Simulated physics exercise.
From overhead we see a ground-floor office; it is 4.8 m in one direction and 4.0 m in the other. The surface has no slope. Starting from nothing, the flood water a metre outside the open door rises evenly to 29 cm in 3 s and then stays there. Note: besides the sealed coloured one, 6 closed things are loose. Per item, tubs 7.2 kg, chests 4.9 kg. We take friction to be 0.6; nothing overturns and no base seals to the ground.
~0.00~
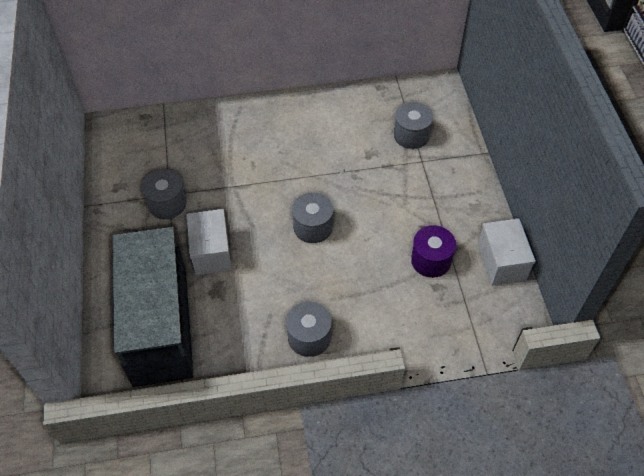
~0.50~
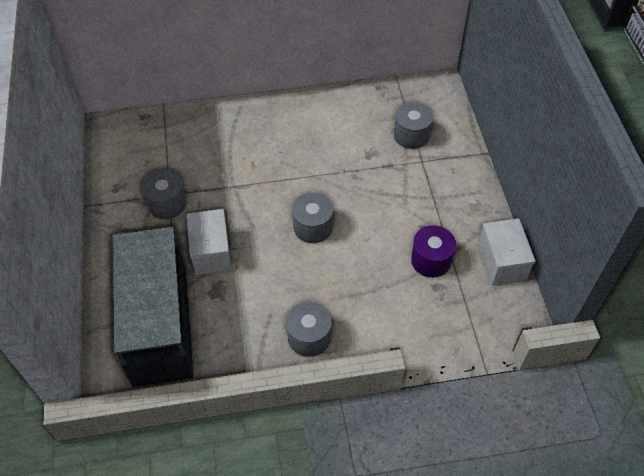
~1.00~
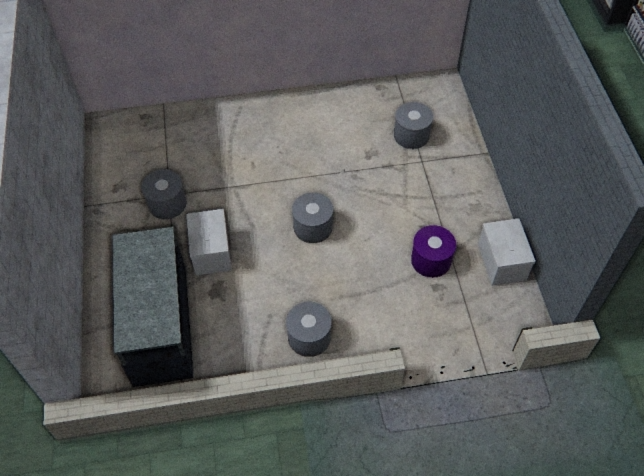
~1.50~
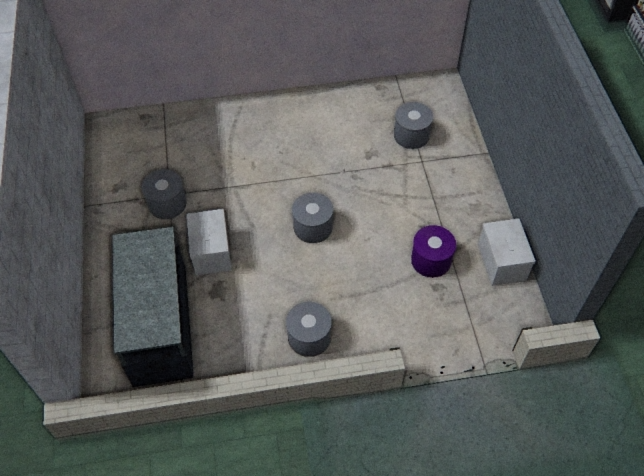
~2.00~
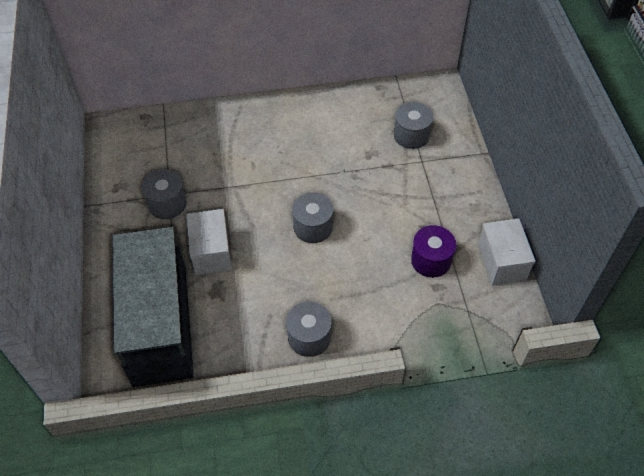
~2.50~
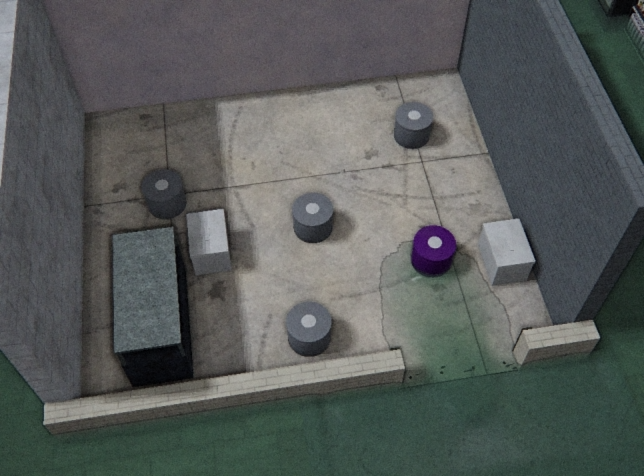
Green water covers the ground outside, then spreads through the doorway around a still purple tub.
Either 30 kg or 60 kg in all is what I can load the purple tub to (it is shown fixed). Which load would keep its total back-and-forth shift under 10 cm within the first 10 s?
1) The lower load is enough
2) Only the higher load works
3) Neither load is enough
2.
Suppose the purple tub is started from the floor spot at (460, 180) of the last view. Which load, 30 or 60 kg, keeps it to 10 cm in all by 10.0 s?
Short answer: Heavier load only.
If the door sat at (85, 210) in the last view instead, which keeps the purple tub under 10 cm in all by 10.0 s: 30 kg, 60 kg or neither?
Note: The lighter mass keeps it.
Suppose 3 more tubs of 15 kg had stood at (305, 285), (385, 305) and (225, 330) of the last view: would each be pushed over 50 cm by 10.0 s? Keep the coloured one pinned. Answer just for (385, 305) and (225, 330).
Those two come out over the line and inside the line, in that order.
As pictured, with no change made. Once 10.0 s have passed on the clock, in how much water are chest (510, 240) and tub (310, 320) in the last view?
17 and 2 cm.
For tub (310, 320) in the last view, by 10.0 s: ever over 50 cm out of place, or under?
Result: Threshold not reached.
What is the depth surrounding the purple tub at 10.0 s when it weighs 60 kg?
Something like 12 centimetres.
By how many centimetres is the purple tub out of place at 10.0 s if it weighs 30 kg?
About 30 cm.
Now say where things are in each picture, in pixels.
In the first frame, the purple tub at (435, 243), on the bottom; water covers 0.0 m2; 0 of 7 have shifted.
In the second frame, the purple tub at (435, 243), on the bottom; water covers 0.0 m2; 0 of 7 have shifted.
In the third frame, the purple tub at (435, 243), on the bottom; 0.0 m2 under water; 0 of 7 have shifted.
In the fourth frame, the purple tub at (435, 243), on the bottom; water covers 0.0 m2; 0 of 7 have shifted.
In the fifth frame, the purple tub at (435, 243), on the bottom; water covers 0.5 m2; 0 of 7 have shifted.
In the sixth frame, the purple tub at (435, 243), on the bottom; 1.3 m2 under water; 0 of 7 have shifted.
After 3.5 s the purple tub would be 3 cm from its start with 30 kg and 0 cm from its start with 60 kg; 10 cm of water round it then.
After 4.5 s the purple tub would be 27 cm from its start with 30 kg and 0 cm from its start with 60 kg; 9 cm of water round it then.
After 7.0 s the purple tub would be 27 cm from its start with 30 kg and 0 cm from its start with 60 kg; 10 cm of water round it then.
After 10.0 s the purple tub would be 34 cm from its start with 30 kg and 0 cm from its start with 60 kg; 12 cm of water round it then.
